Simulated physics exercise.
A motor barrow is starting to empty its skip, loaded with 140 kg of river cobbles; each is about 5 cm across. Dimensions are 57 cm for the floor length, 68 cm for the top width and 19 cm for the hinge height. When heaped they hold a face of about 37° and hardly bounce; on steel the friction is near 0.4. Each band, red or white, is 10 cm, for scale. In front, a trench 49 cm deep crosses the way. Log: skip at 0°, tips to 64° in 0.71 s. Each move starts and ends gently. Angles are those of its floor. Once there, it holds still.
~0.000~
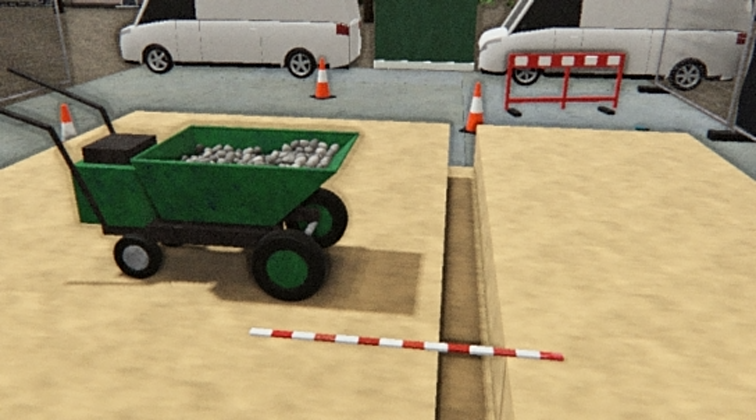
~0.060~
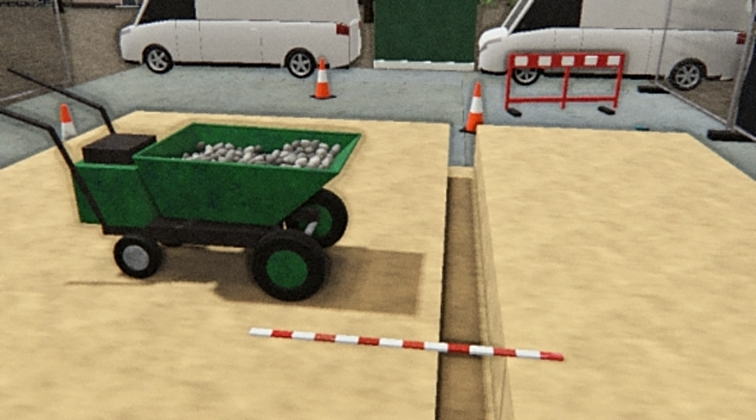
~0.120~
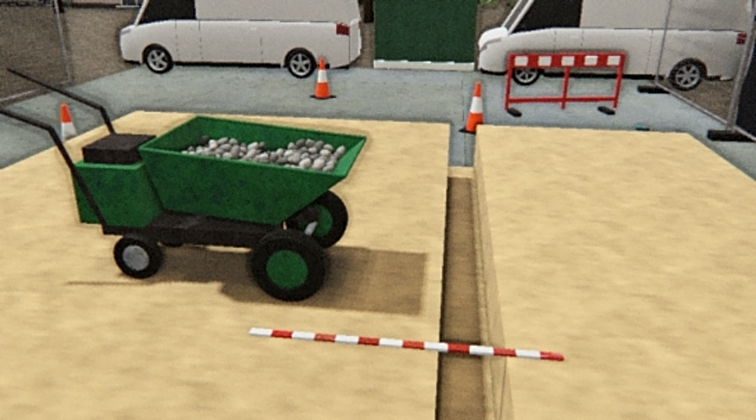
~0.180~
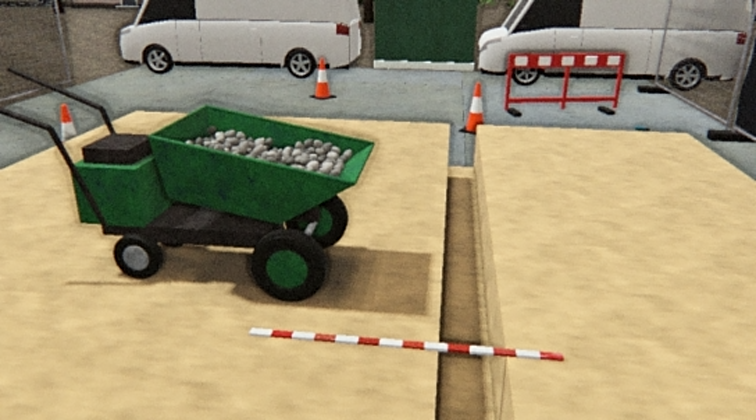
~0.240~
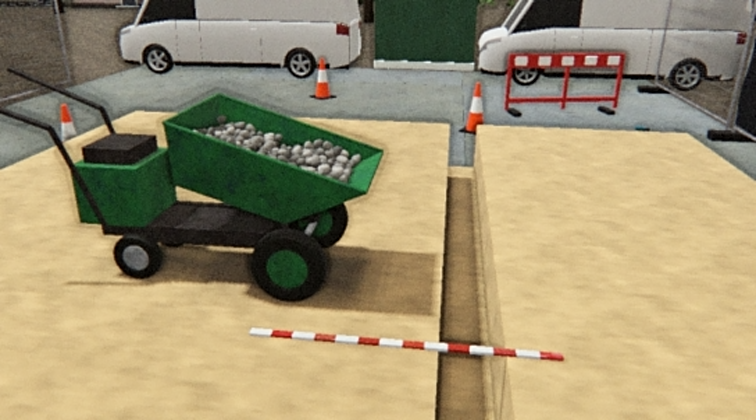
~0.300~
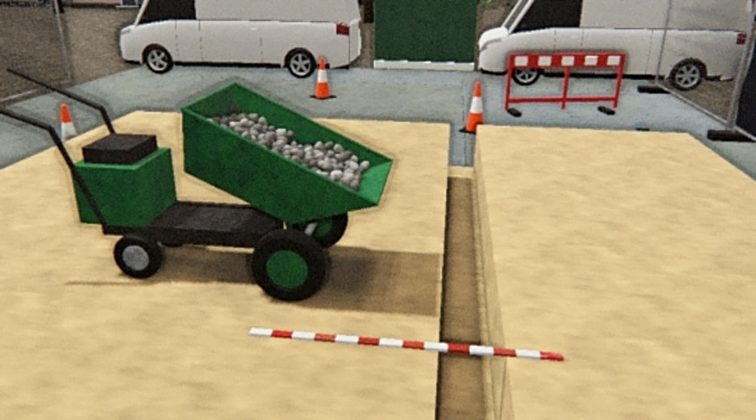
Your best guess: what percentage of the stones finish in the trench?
My guess is about 87 per cent.
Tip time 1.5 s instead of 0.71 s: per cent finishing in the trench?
Then some 85 per cent would.
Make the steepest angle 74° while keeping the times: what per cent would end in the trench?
The trench would hold about 70% of it.
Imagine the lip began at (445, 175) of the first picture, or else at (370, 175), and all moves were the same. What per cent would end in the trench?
I'd expect close to 10 per cent at the first and 80 per cent at the second.
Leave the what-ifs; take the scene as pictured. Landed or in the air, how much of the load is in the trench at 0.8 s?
By that moment, roughly 5 per cent of the load.
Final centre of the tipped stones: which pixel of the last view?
The resting stones are centred at roughly (464, 342).
After 0.5 s the floor is at 54°; 100 % in the skip; the foremost stones are at (389, 223).
After 0.8 s the floor is at 64°; 86 % in the skip, 10 % short of the trench, 4 % in the trench; the foremost stones are at (460, 289).
After 1.2 s the floor is at 64°; 29 % in the skip, 13 % short of the trench, 57 % in the trench, 1 % past the trench; the foremost stones are at (534, 281).
After 3.1 s the floor is at 64°; 0 % in the skip, 12 % short of the trench, 87 % in the trench, 1 % past the trench; the foremost stones are at (593, 282).
